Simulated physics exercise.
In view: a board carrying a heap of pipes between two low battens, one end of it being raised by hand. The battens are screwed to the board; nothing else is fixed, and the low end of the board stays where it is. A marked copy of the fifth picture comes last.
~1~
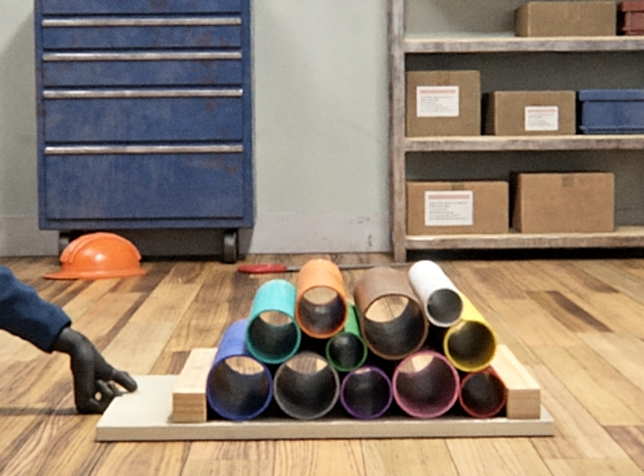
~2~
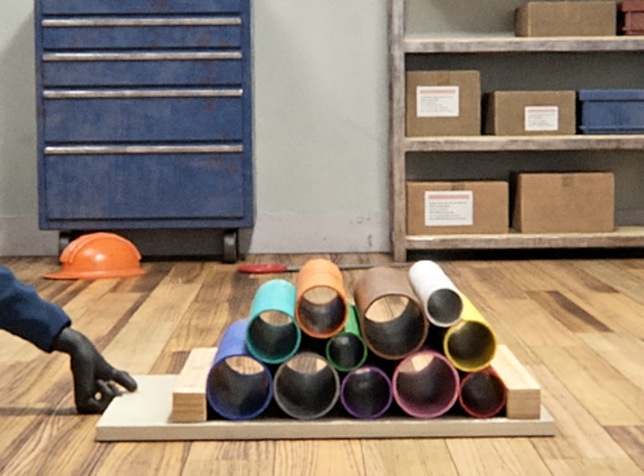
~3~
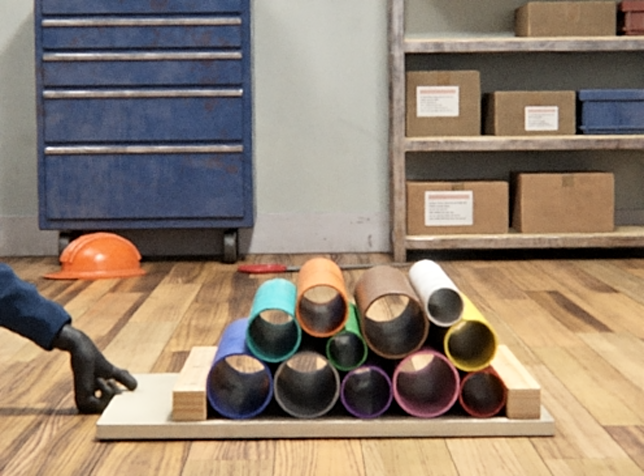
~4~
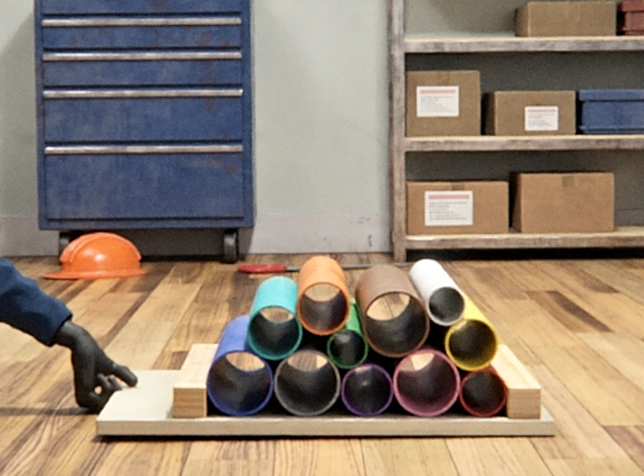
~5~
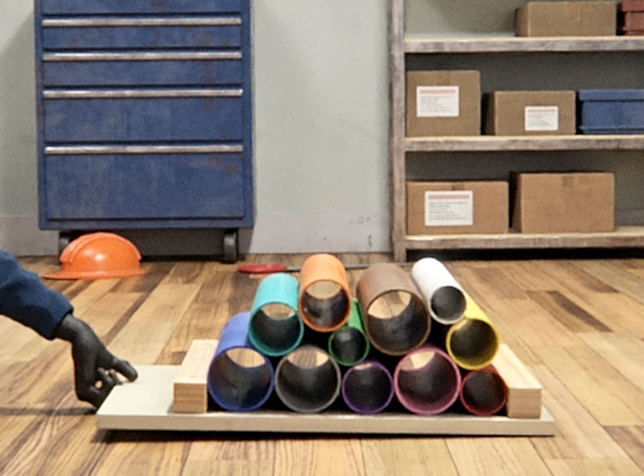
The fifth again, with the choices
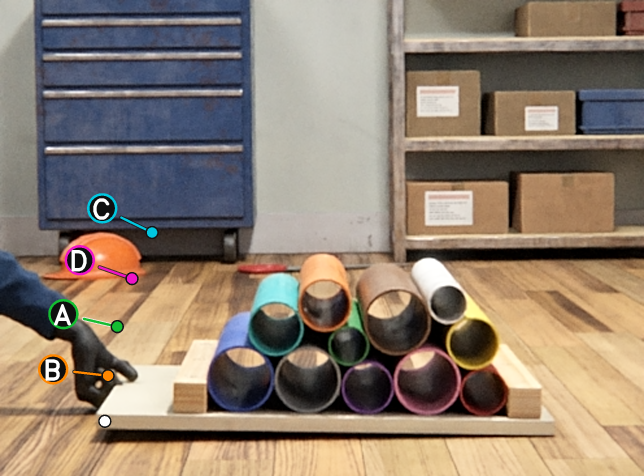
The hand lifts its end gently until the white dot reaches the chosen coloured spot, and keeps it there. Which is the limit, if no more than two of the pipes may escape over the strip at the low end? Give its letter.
At most to D.
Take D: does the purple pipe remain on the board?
Yes.
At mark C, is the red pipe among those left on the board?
The red pipe: Yes.
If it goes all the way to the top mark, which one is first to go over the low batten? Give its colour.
The yellow one.
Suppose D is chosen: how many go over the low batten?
It comes to two.
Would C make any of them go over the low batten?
Yes, at C.
On the copy, A at (117, 327); B at (108, 376); C at (152, 232); D at (132, 279); the white dot at (105, 421).
On D. First, board at 14°.
Then, board at 20°.
Finally, board at 20°, two over the low batten (yellow, white).
By contrast, A two over the low batten (yellow, white); B two over the low batten (yellow, white); C five over the low batten.
